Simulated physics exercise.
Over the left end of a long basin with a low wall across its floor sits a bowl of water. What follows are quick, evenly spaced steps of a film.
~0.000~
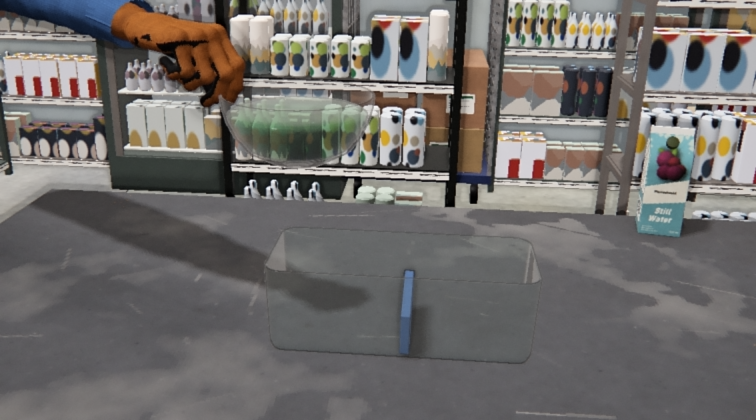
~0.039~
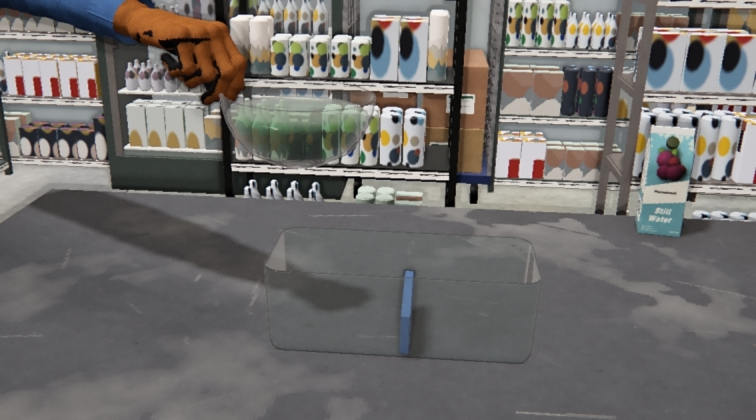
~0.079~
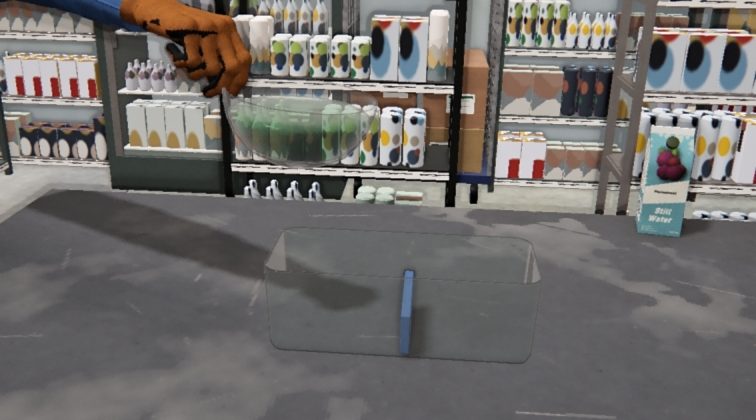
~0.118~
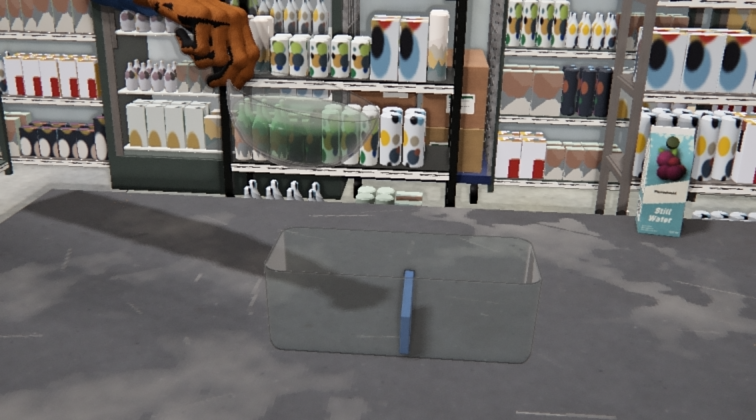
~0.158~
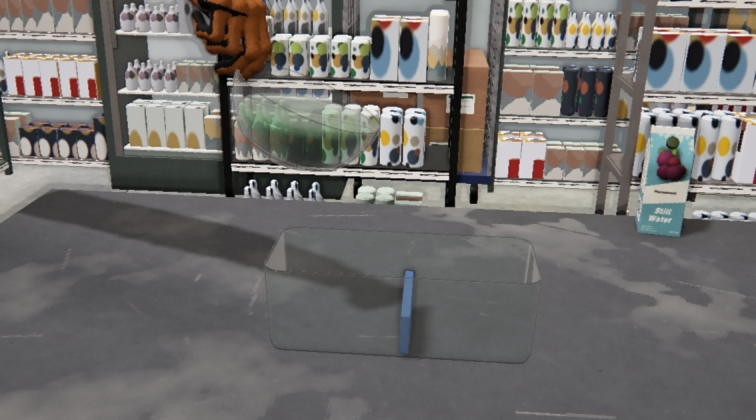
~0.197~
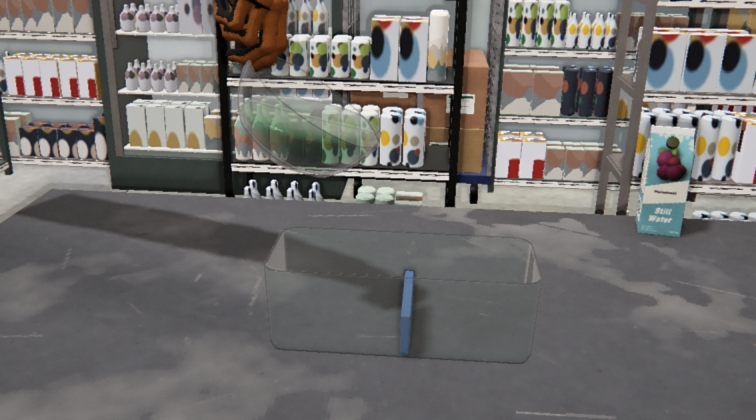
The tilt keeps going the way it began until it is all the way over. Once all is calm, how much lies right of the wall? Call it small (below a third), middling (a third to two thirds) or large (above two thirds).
Middling.
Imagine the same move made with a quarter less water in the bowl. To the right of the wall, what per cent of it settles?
35 %.
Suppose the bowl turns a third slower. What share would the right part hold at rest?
Roughly 50 in a hundred.
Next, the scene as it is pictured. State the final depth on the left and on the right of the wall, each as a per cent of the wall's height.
Left: About 40; right: About 40.
A moment on, the bowl is tipped on its side and 13 per cent is still to pour, 6 is left of the wall and 25 right of it.
Next, the bowl is tipped on its side and 1 per cent is still to pour, 42 is left of the wall and 39 right of it.
Then the bowl is tipped on its side and 1 per cent is still to pour, 40 is left of the wall and 36 right of it.
Later the bowl is tipped on its side and 0 per cent is still to pour, 47 is left of the wall and 42 right of it.
At rest 48 per cent lies left of the wall, 42 right of it and 10 outside.
